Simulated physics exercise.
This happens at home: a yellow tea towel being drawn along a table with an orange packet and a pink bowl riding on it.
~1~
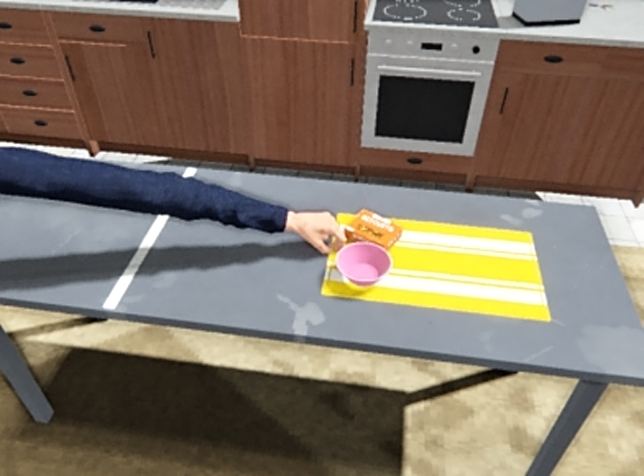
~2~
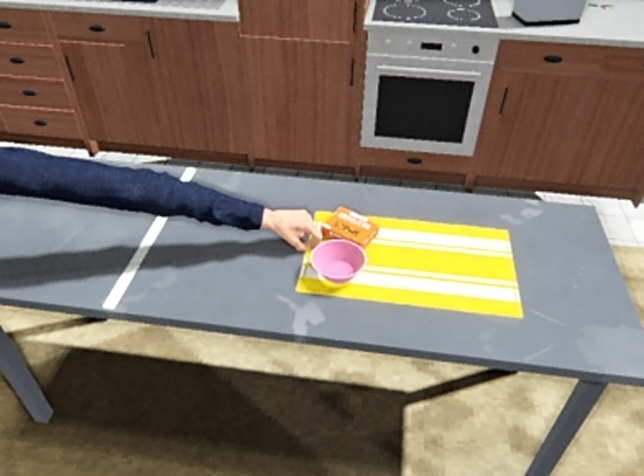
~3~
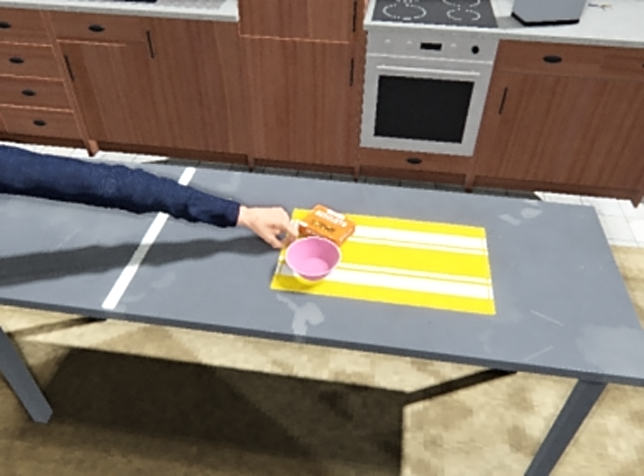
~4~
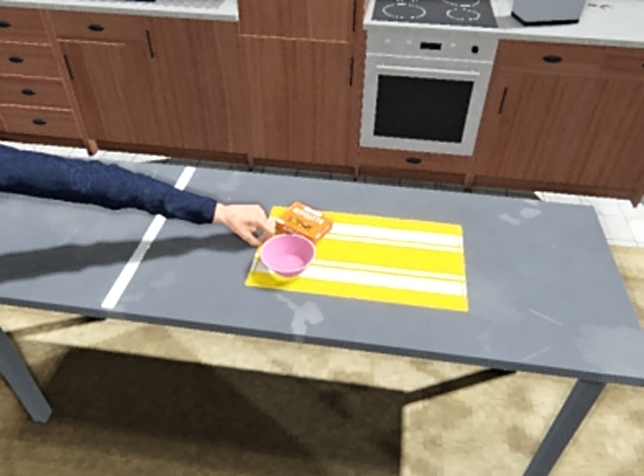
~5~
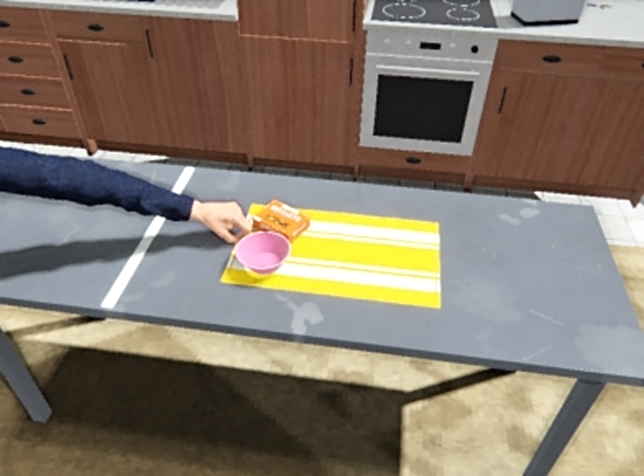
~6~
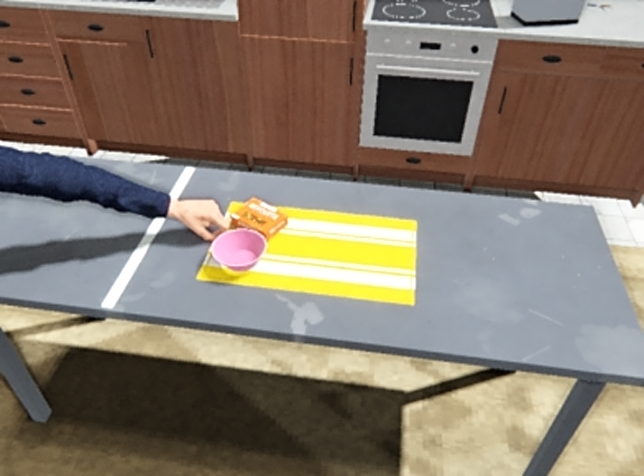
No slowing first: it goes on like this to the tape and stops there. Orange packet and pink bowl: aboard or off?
Orange packet - off. Pink bowl - off.
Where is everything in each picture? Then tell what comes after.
Tea towel end (322, 294); orange packet (374, 227); pink bowl (364, 261); tape (117, 293), in the first picture.
Tea towel end (296, 291), far hem (522, 318); pink bowl (339, 258), in the second picture.
Tea towel end (271, 288); orange packet (327, 222), in the third picture.
Tea towel end (246, 285), far hem (467, 311); pink bowl (288, 252), in the fourth picture.
Tea towel end (221, 282); orange packet (281, 217), in the fifth picture.
Tea towel end (197, 279), far hem (414, 305); orange packet (259, 214); pink bowl (239, 247); tape (116, 292), in the sixth picture.
Then, 0.10 s past the final frame, hem short of the tape; orange packet on the cloth near (216, 215); pink bowl on the cloth near (193, 249).
Then, 0.21 s past the final frame, hem at the tape; orange packet on the cloth near (173, 211); pink bowl on the cloth near (147, 244).
When it is over, hem at the tape; orange packet ahead of the hem near (130, 207); pink bowl ahead of the hem near (102, 240). The orange packet leaves the cloth and the pink bowl shoots off the front.
